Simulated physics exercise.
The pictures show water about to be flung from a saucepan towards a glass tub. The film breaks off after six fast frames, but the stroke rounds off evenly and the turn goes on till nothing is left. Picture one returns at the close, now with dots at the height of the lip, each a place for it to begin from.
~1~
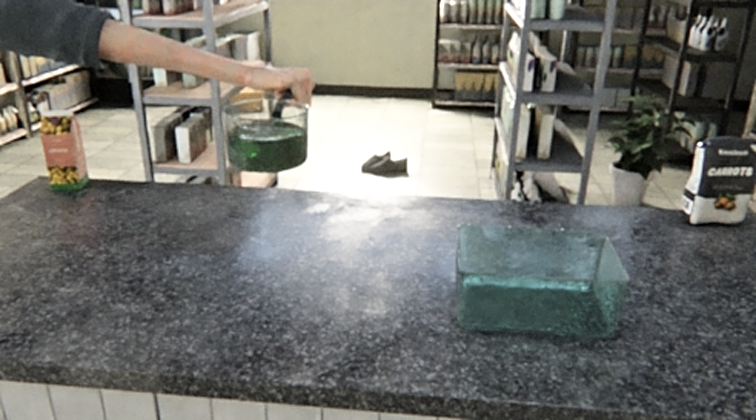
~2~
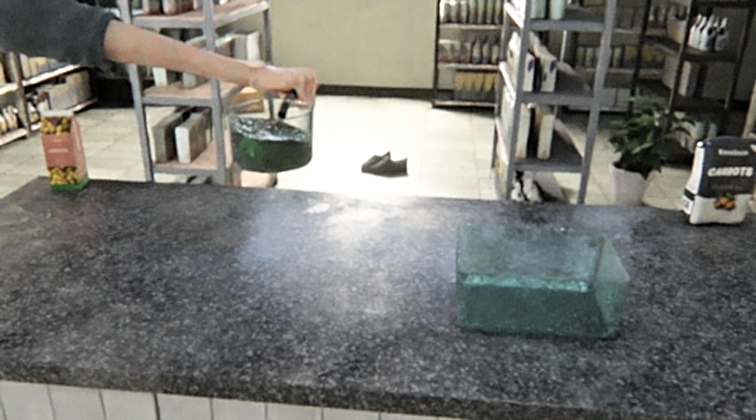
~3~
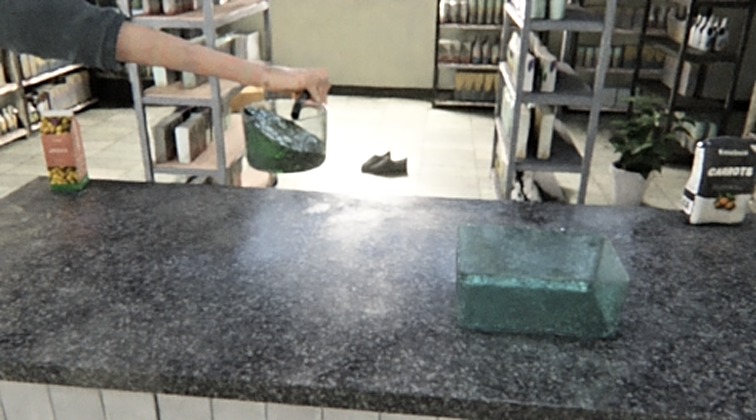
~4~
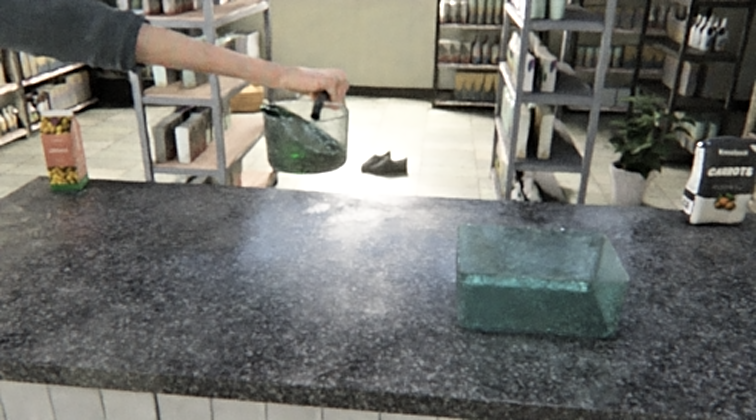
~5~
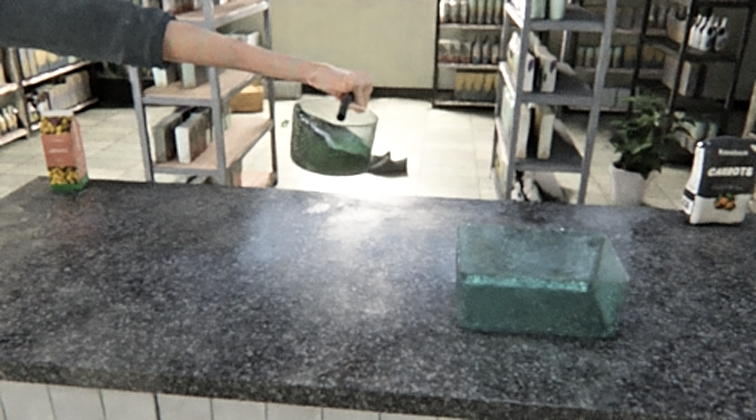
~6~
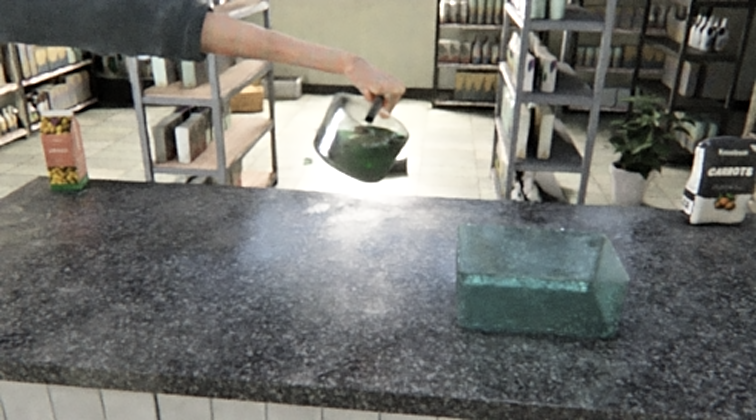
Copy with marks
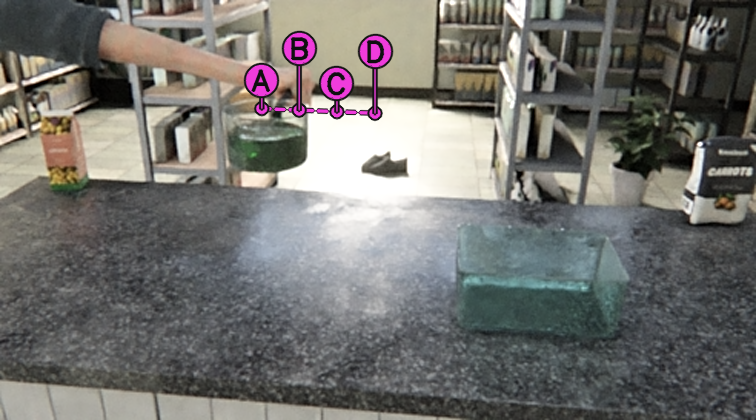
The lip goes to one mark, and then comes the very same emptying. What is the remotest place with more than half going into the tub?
A will do.
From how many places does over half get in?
All of them.
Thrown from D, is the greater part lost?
No, not at all.
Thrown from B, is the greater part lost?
No, not at all.
In magenta, A at (261, 108); B at (299, 110); C at (336, 111); D at (375, 113).
If A is chosen, about 66 % lands in the tub, 21 % falls short and 13 % goes beside or beyond.
If B is chosen, about 72 % lands in the tub, 11 % falls short and 18 % goes beside or beyond.
If C is chosen, about 78 % lands in the tub, 11 % falls short and 11 % goes beside or beyond.
If D is chosen, about 77 % lands in the tub, 3 % falls short and 19 % goes beside or beyond.
